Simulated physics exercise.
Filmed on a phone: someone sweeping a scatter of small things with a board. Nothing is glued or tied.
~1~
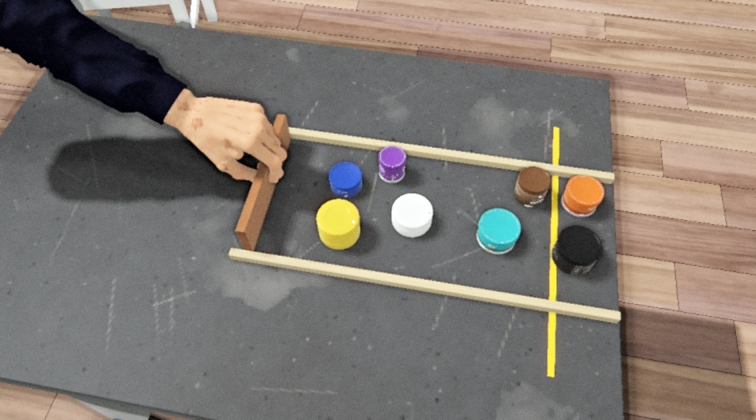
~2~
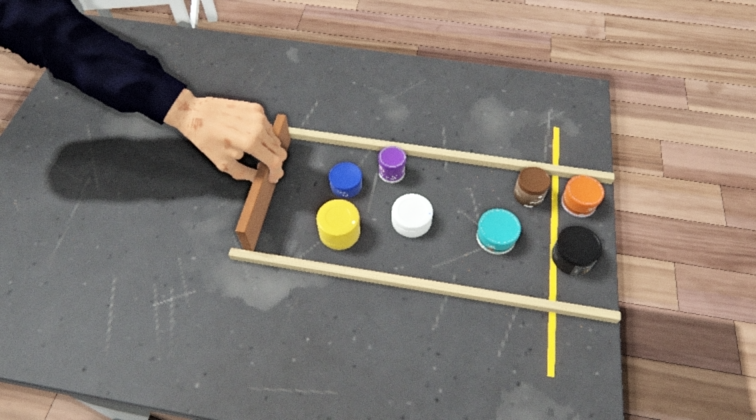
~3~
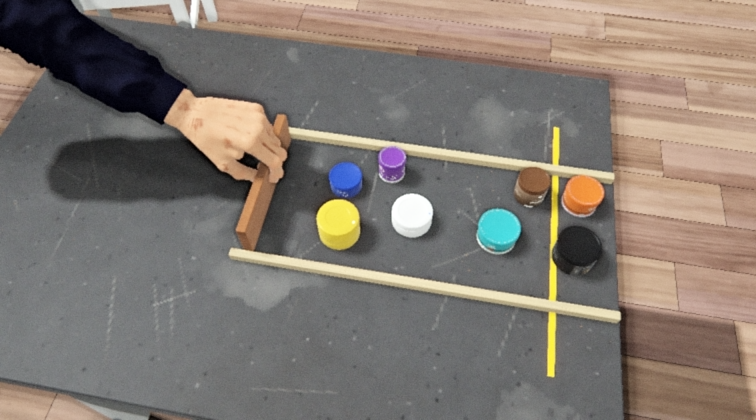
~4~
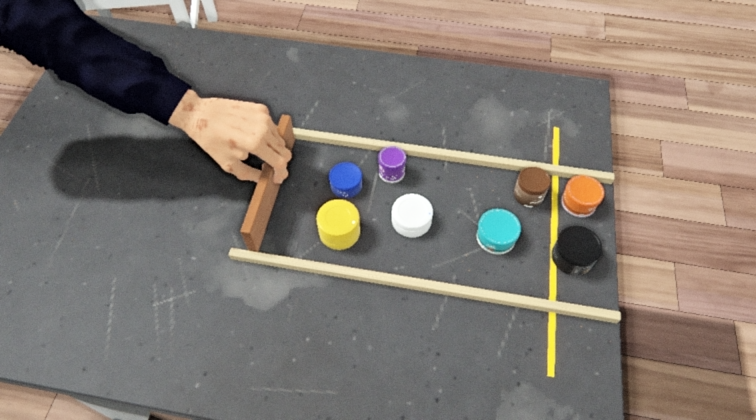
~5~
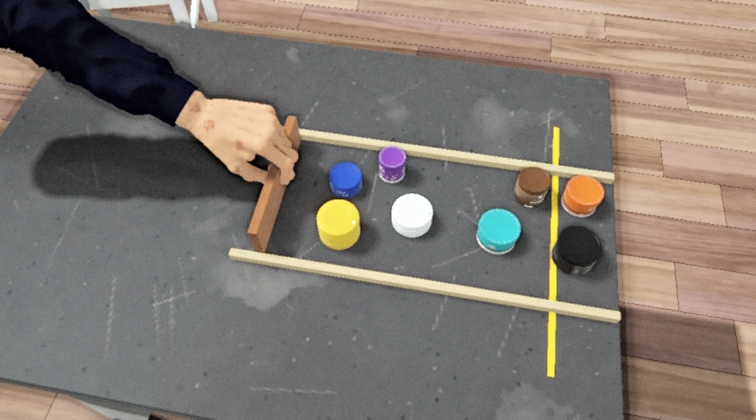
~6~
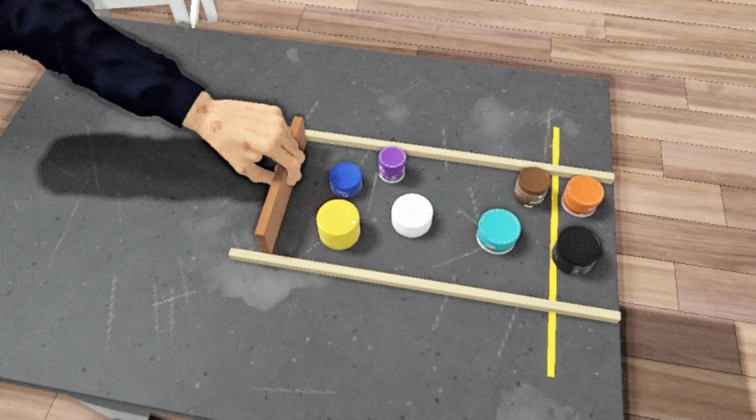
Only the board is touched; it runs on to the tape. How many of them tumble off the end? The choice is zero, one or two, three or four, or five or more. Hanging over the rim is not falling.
As it turns out, the number that fall off is one or two.
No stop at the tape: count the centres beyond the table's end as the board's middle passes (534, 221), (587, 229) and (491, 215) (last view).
Past the end: 1, 4 and 0.
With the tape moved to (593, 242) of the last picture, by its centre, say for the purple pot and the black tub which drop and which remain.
The purple pot does not fall; the black tub comes down.
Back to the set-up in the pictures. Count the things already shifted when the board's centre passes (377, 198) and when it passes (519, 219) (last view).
4 and 8.
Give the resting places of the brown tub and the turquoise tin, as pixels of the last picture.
The brown tub stops around (600, 194); the turquoise tin around (613, 265).
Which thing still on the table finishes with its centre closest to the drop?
The turquoise tin.
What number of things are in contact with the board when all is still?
In contact: 4.
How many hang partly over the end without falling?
1 of them.
Early on, none off yet; orange pot at rest near (582, 196); black tub at rest near (576, 251); brown tub at rest near (532, 187).
Finally, the number that fall off is one or two; lost, black tub and orange pot.
